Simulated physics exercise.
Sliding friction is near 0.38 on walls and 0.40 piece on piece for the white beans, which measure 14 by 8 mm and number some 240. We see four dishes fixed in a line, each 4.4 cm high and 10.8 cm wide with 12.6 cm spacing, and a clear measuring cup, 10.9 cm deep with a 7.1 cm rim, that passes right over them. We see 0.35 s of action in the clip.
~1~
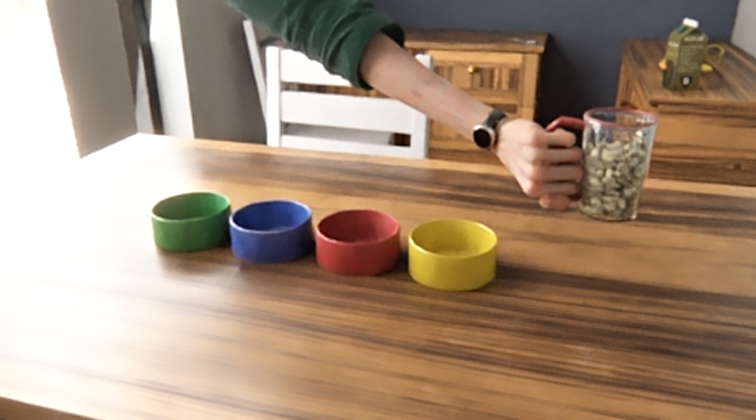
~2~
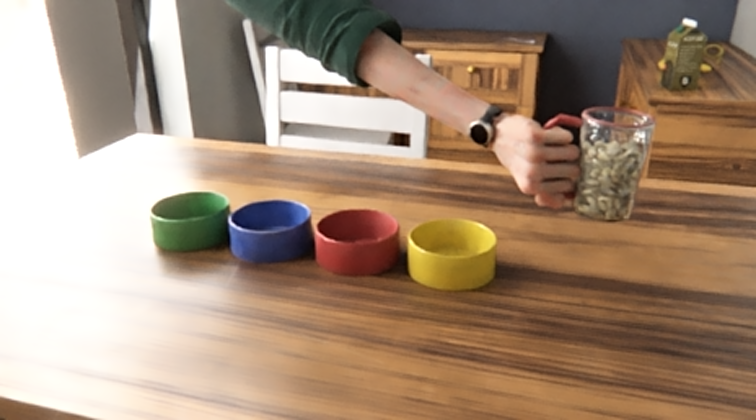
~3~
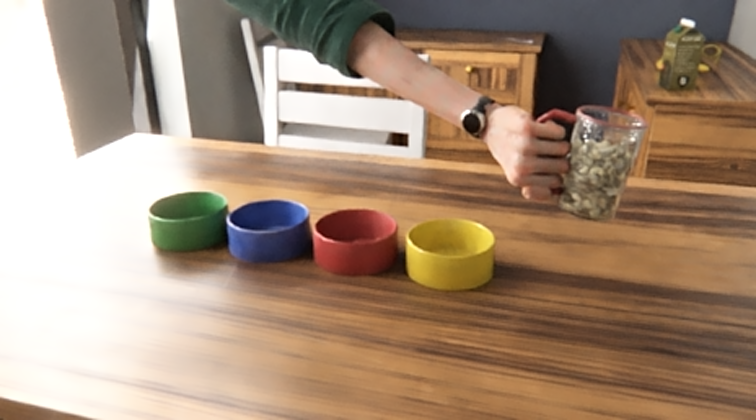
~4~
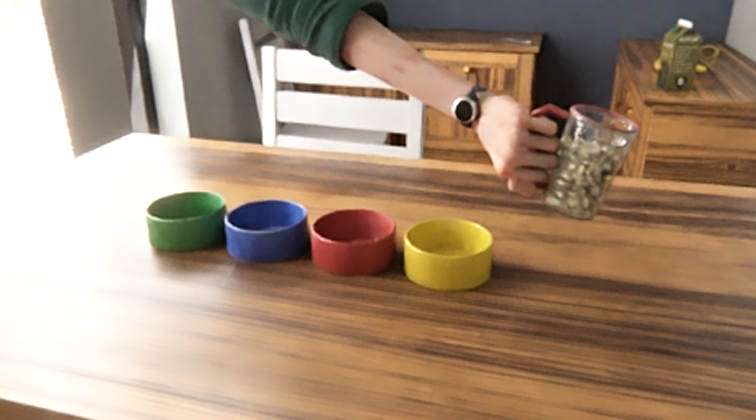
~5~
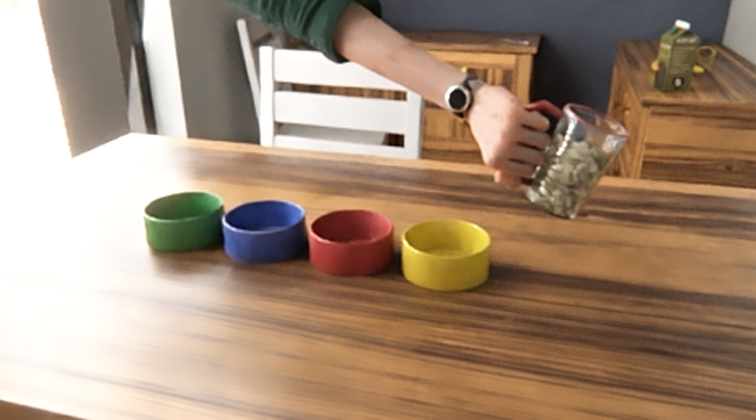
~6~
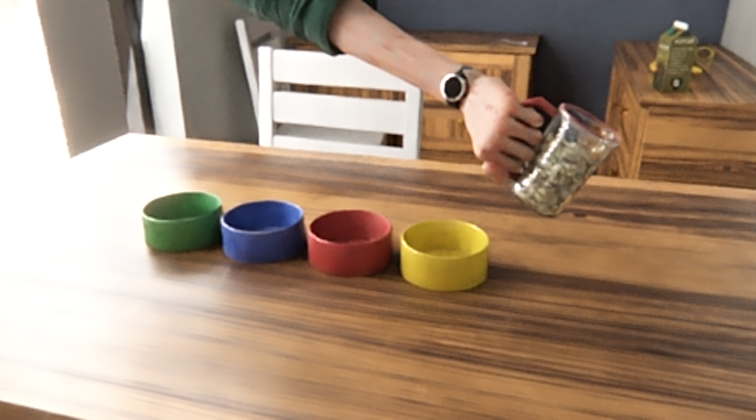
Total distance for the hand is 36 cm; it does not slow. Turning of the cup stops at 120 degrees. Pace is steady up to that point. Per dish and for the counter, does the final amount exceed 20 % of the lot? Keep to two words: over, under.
Red dish: Under, blue dish: Under, green dish: Under, yellow dish: Over, counter: Under.
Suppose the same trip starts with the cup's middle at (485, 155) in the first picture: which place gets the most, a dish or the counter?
The biggest share goes to red.
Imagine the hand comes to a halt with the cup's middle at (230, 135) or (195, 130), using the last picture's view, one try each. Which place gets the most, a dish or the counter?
Yellow; yellow.
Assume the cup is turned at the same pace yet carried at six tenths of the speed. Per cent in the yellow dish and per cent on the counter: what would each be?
Shares: Yellow 0, counter 100.
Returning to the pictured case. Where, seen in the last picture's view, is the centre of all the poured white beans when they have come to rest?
When it all comes to rest, the middle is near (449, 257).
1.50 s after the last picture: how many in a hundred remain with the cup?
0 per cent.
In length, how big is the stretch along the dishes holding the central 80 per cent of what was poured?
About 7 cm.
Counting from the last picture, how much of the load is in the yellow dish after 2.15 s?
By that moment it's near 90 percent.
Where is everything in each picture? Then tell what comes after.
Cup at (613, 165), tilt 0 degrees, lip at (656, 120), moved 0.0 cm; middle of the pieces at (614, 177); yellow dish at (453, 237); red dish at (358, 226); blue dish at (271, 216); green dish at (191, 206), in the first frame.
Cup at (609, 165), tilt 2 degrees, lip at (654, 120), moved 0.3 cm; middle of the pieces at (610, 177), in the second frame.
Cup at (598, 164), tilt 8 degrees, lip at (646, 124), moved 1.3 cm; middle of the pieces at (597, 176), in the third frame.
Cup at (586, 163), tilt 14 degrees, lip at (638, 128), moved 2.4 cm; middle of the pieces at (583, 175), in the fourth frame.
Cup at (573, 163), tilt 21 degrees, lip at (628, 134), moved 3.5 cm; middle of the pieces at (569, 175), in the fifth frame.
Cup at (561, 163), tilt 27 degrees, lip at (618, 140), moved 4.6 cm; middle of the pieces at (556, 174); yellow dish at (445, 238); red dish at (350, 227); blue dish at (263, 216); green dish at (182, 206), in the sixth frame.
Then, 0.90 s after the last picture, tilt 113 degrees; cup holds 85 %, yellow 5 %.
Then, 1.50 s after the last picture, tilt 120 degrees; cup holds 0 %, yellow 90 %.
Then, 2.15 s after the last picture, tilt 120 degrees; cup holds 0 %, yellow 90 %.
In the end, red 0 %, blue 0 %, green 0 %, yellow 90 %, counter 10 %.
